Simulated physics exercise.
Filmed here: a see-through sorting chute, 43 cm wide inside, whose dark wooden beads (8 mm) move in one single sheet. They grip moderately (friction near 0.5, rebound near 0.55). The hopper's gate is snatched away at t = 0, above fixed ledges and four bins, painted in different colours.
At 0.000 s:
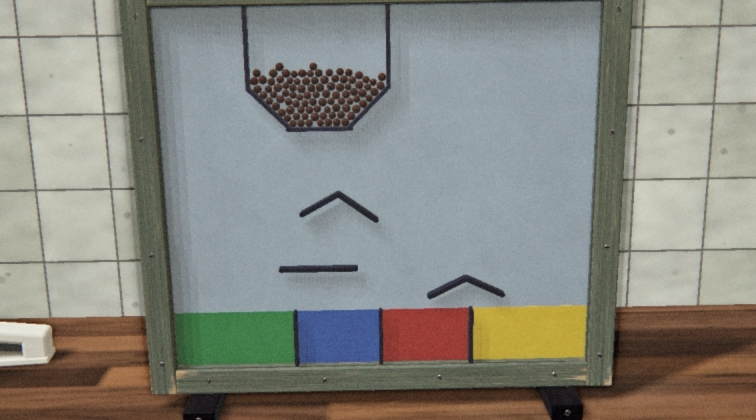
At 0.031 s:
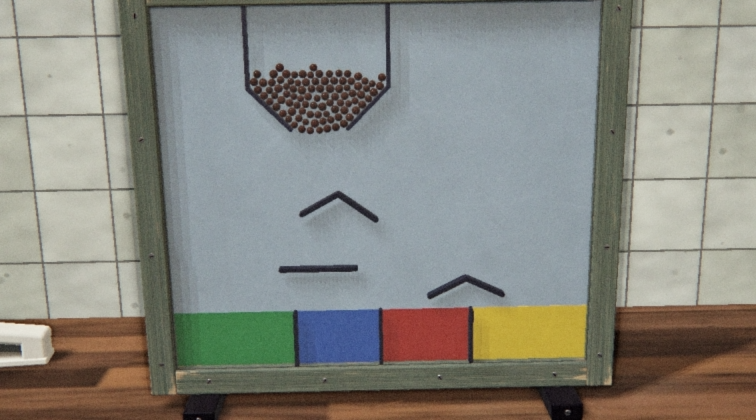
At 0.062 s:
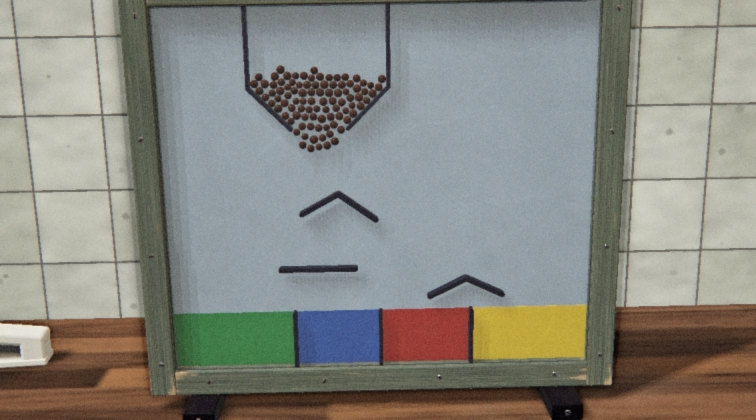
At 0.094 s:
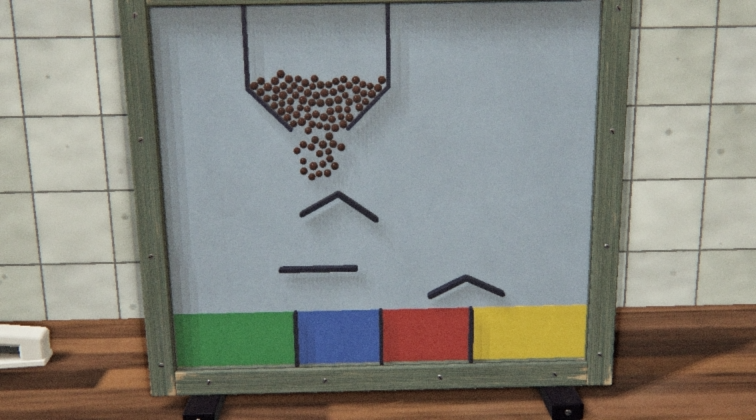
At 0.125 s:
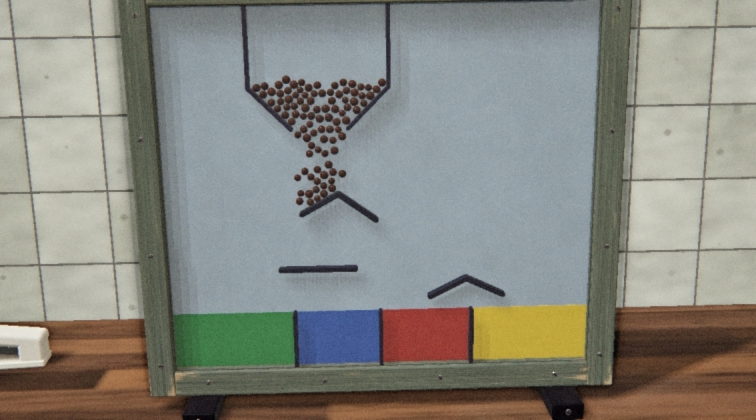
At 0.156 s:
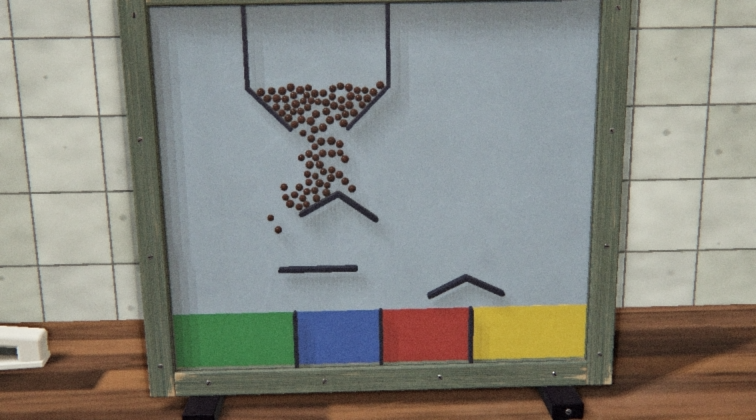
The clip opens on dark beads held in a hopper above three ledges and green, blue, red and yellow sections. The hopper's bottom opens and beads pour out in a clump, striking the upper peaked ledge, mostly on its left slope, with a few dropping past its left end.
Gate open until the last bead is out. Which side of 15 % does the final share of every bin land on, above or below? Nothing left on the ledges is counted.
Blue below, green above, red above, yellow below.
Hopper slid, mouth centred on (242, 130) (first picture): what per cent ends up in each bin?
Final per cent - blue bin: 0, green bin: 100, red bin: 0, yellow bin: 0.
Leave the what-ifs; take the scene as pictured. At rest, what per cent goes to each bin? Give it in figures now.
Blue bin 0%, green bin 75%, red bin 20%, yellow bin 5%.
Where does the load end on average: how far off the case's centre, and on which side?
Roughly 11 centimetres left of centre.
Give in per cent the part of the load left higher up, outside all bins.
I'd guess close to 0 in a hundred.
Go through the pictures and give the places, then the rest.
The first picture shows gate shut, about 90 beads in the hopper; its mouth (291, 129) to (348, 128); blue (339, 337), green (236, 339), red (426, 336), yellow (529, 333).
In the second picture, 3 out; lowest bead (320, 130).
In the third picture, 11 out; lowest bead (311, 149).
In the fourth picture, 20 out; lowest bead (312, 177).
In the fifth picture, 34 out; lowest bead (310, 202).
In the sixth picture, 41 out; lowest bead (278, 230); ledges level (281, 270) to (355, 268), roof (302, 214) to (376, 219), roof (430, 296) to (502, 293).
After 0.24 s 70 % have left the hopper; down in the bins, nothing yet.
After 0.55 s 100 % have left the hopper; down in the bins, green 65 %, red 10 %.
All still by 1.7 s, blue 0 %, green 75 %, red 20 %, yellow 5 %.
